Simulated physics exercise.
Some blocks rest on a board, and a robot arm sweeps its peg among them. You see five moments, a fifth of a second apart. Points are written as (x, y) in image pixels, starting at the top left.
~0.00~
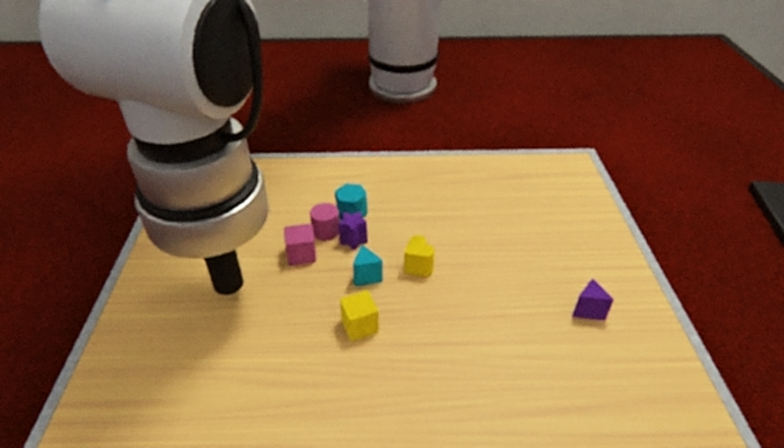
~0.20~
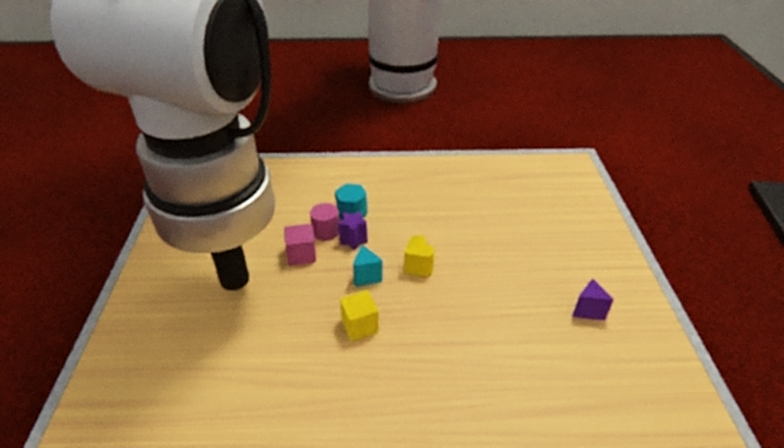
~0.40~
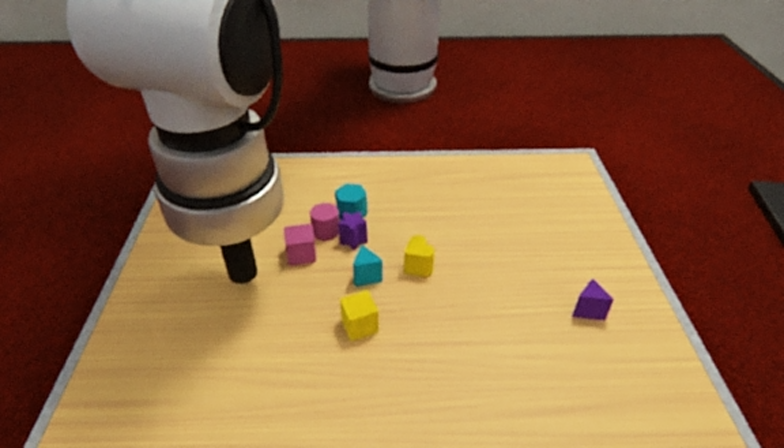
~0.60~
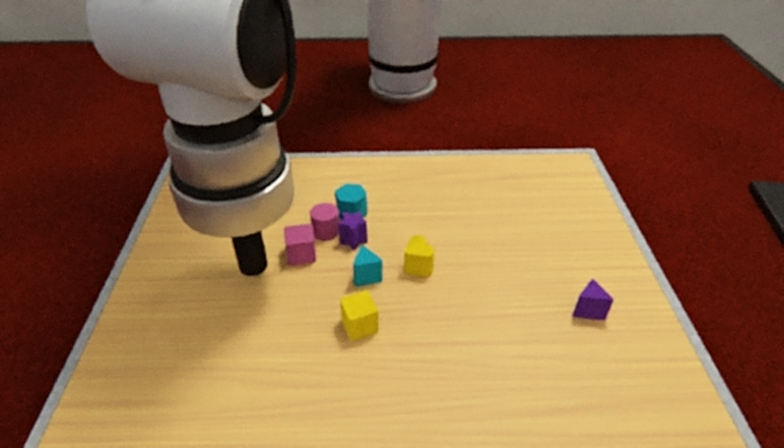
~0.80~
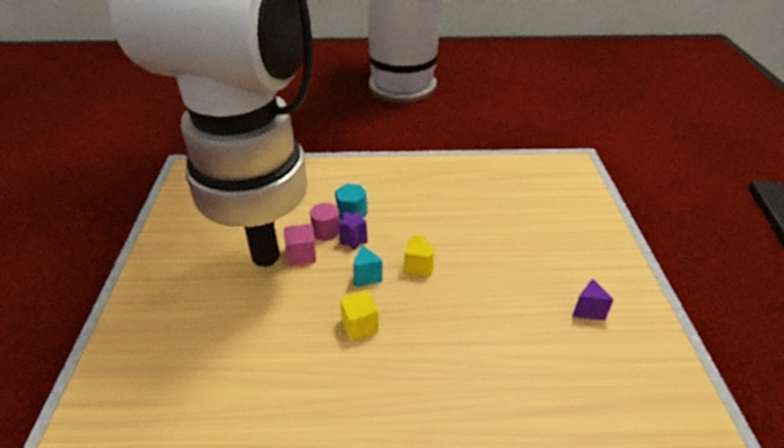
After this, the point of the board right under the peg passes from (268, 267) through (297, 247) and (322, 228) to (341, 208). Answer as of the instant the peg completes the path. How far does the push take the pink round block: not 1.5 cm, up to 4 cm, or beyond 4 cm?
It moves more than 4 cm.
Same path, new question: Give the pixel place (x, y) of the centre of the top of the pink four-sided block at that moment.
By then it is at (331, 226).
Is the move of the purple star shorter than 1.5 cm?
I believe so.
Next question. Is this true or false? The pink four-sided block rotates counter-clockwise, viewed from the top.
That is false.
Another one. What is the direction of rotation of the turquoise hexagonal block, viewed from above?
Viewed from the top, it goes anticlockwise.
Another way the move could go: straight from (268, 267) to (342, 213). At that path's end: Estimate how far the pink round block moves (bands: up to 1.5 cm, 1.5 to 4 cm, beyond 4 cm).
More than 4 cm.
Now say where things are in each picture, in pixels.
Tip of the peg at (229, 285), middles of tops, pink four-sided block at (299, 234), pink round block at (324, 211), turquoise hexagonal block at (351, 192), purple star at (352, 219), in the first picture.
Peg at (235, 280), nothing pushed, in the second picture.
Peg at (243, 274), nothing pushed, in the third picture.
Peg at (254, 266), nothing pushed, in the fourth picture.
Peg at (266, 257), pink four-sided block at (299, 234), pink round block at (324, 211), turquoise hexagonal block at (351, 192), purple star at (352, 219), in the fifth picture.
The first path, step by step. One third of the way, peg at (296, 238); pink four-sided block at (322, 227), turned 20° clockwise; pink round block at (328, 209).
Two thirds of the way, peg at (321, 218); pink four-sided block at (331, 226), turned 40° clockwise; pink round block at (346, 202); turquoise hexagonal block at (363, 187), turned 35° anticlockwise; purple star at (359, 220), turned 30° anticlockwise.
At the end, peg at (340, 199); pink four-sided block at (331, 226), turned 40° clockwise; pink round block at (360, 198); turquoise hexagonal block at (375, 182), turned 80° anticlockwise; purple star at (359, 220), turned 30° anticlockwise.
